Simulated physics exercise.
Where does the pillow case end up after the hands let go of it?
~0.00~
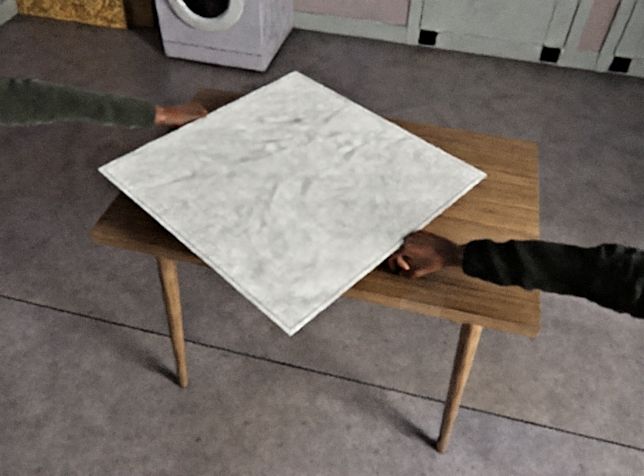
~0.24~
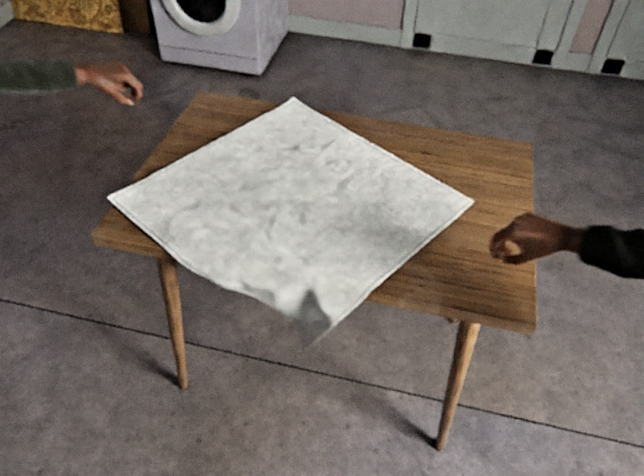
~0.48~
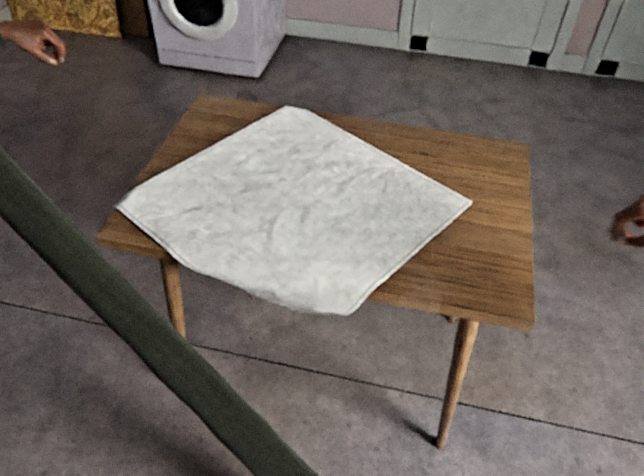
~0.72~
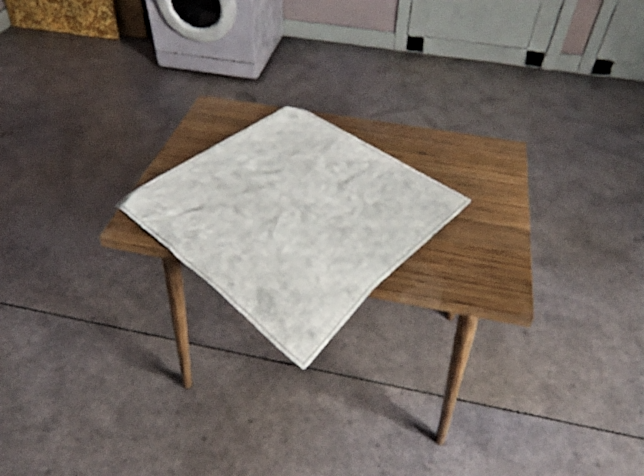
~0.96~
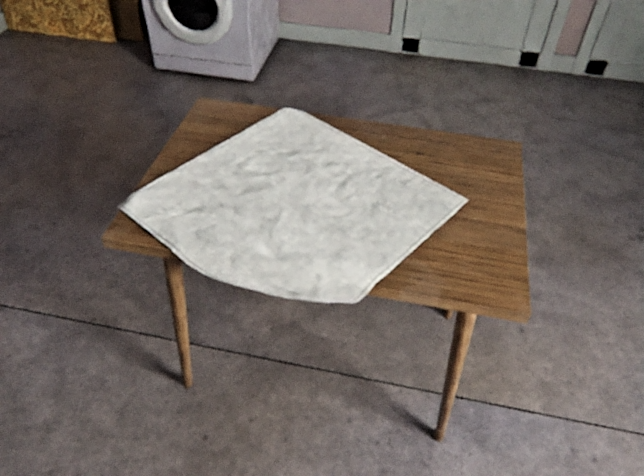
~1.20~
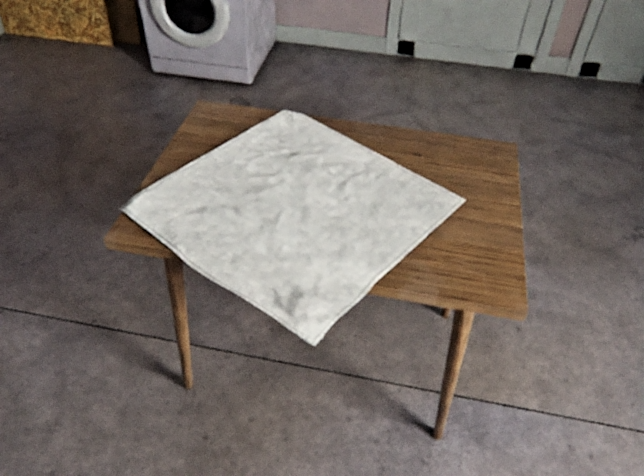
It stays on the wooden table, lying mostly across the top with its near corner sticking out past the front edge.
A pale, marbled pillow case held level by two hands dropped onto a wooden table as they let go and drew away, and its near corner flapped over the front edge while the rest stayed lying on top.
